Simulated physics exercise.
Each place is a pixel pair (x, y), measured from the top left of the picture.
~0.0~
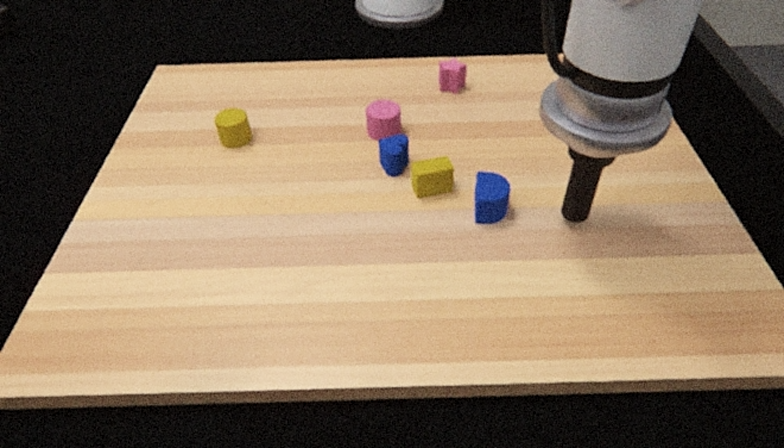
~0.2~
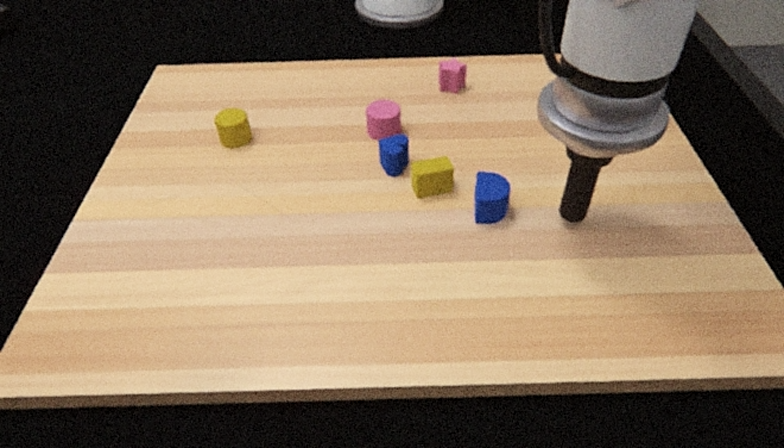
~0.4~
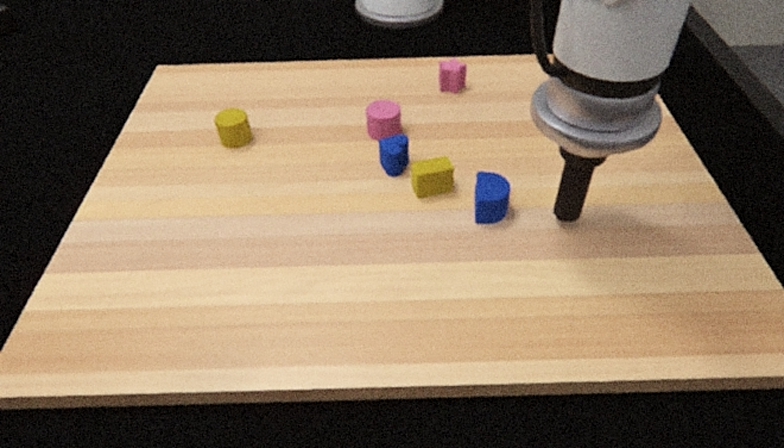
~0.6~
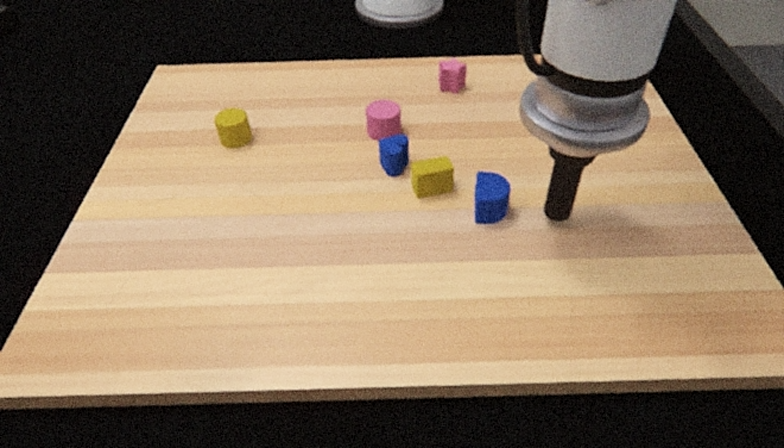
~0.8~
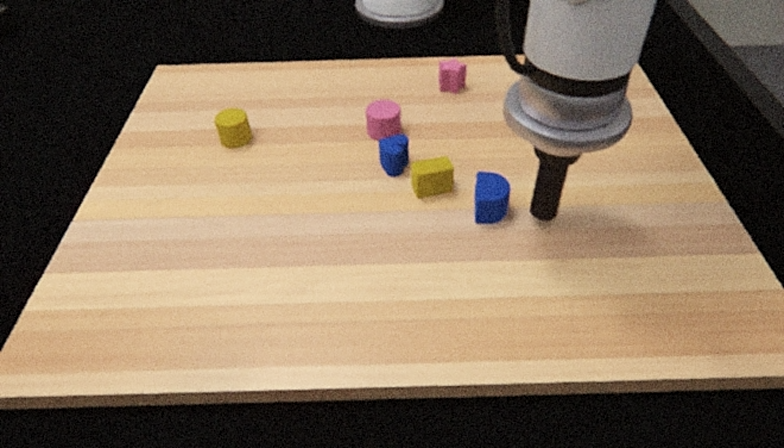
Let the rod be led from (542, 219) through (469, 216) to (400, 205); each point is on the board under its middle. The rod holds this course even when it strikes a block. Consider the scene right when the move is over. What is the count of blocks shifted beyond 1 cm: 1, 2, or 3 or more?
I'd put the number at two.
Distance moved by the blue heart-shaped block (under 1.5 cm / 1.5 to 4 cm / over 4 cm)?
Travels under 1.5 cm.
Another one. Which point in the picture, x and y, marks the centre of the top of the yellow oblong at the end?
It will end up at (424, 153).
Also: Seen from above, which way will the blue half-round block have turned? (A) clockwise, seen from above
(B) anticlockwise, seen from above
I choose A.
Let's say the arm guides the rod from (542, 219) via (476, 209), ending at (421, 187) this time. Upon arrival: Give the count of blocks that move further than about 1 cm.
The answer will be at least three.
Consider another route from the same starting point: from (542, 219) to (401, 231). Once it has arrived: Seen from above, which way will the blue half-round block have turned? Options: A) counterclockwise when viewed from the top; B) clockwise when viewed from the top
My answer is option B.
The first path, step by step. One third of the way, rod at (493, 211); blue half-round block at (470, 179), turned 30° clockwise.
Two thirds of the way, rod at (446, 206); yellow oblong at (424, 154); blue half-round block at (444, 169), turned 80° clockwise.
At the end, rod at (400, 197); blue heart-shaped block not moved; yellow oblong at (424, 153); blue half-round block at (443, 168), turned 80° clockwise.
